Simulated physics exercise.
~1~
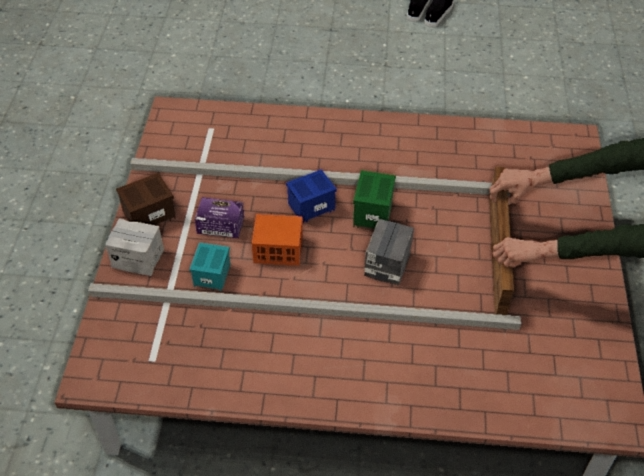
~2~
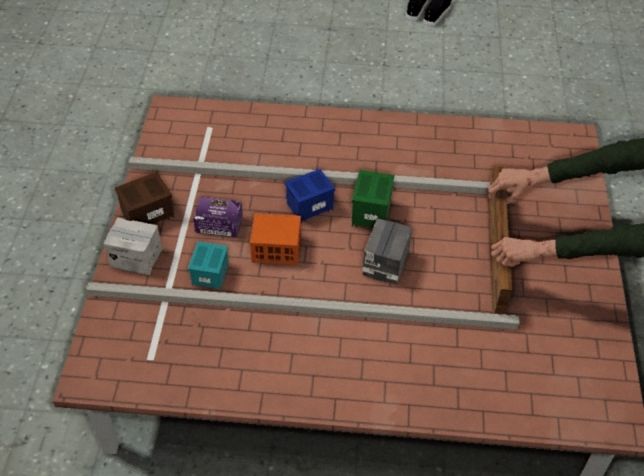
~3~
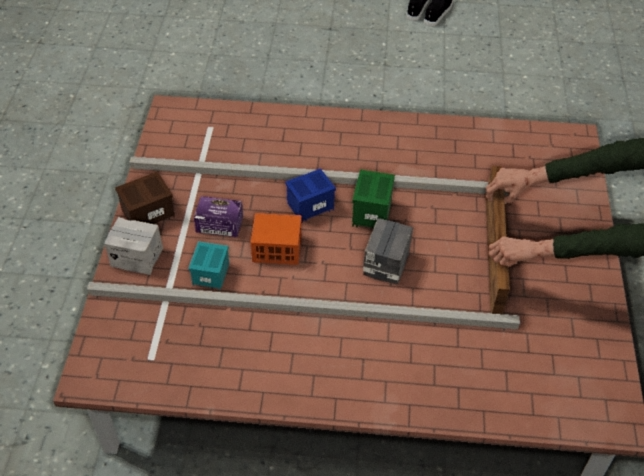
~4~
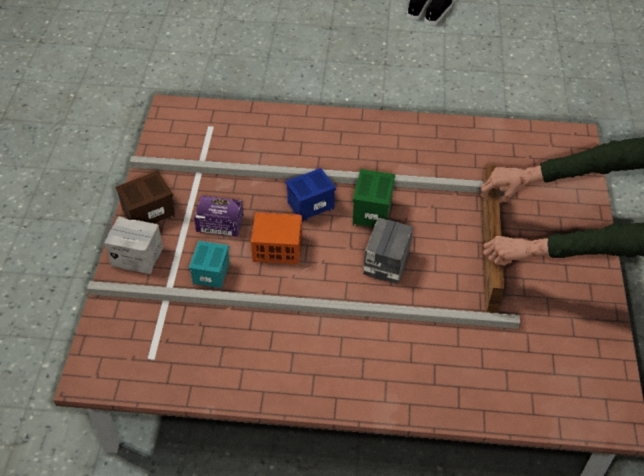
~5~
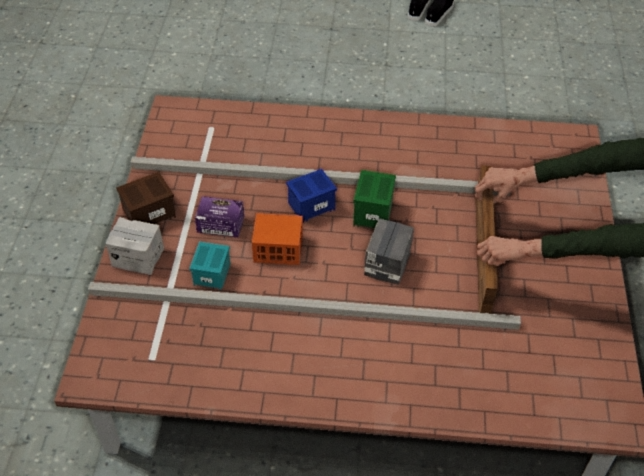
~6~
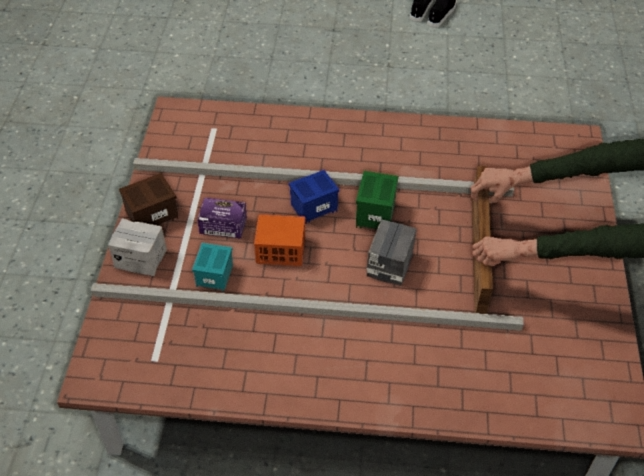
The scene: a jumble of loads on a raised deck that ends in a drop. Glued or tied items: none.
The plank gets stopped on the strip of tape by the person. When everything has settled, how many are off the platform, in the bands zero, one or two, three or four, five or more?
Off the platform: Three or four.
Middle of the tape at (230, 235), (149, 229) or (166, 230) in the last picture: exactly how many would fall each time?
Counts per try, in order: 1 / 5 / 5.
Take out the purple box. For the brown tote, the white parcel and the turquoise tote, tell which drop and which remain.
In that case the brown tote winds up down, the white parcel winds up down, and the turquoise tote stays where it is.
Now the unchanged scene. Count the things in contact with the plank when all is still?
The figure is 2.
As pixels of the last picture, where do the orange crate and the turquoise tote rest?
The orange crate finishes at (125, 229); the turquoise tote finishes at (137, 269).
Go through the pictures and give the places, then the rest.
In the first picture, brown tote (147, 203); white parcel (135, 247); purple box (220, 218); plank (501, 240); tape (185, 232).
In the second picture, white parcel (134, 246); plank (499, 239).
In the third picture, purple box (219, 217); green tote (373, 200).
In the fourth picture, brown tote (146, 202); blue tote (311, 195).
In the fifth picture, white parcel (135, 246); turquoise tote (211, 266).
In the sixth picture, brown tote (150, 204); white parcel (138, 247); purple box (223, 218); plank (481, 239); tape (188, 232).
Early on, none off yet; brown tote at rest near (150, 204); white parcel at rest near (138, 247); purple box at rest near (223, 218).
A while later, none off yet; brown tote at rest near (150, 204); white parcel at rest near (138, 247); purple box travelled a little near (214, 216).
Further along, none off yet; brown tote travelled about its own width near (119, 192); white parcel travelled a little near (129, 248); purple box travelled about its own width near (160, 203).
Finally, the number that fall off is three or four; lost, purple box, white parcel and brown tote.
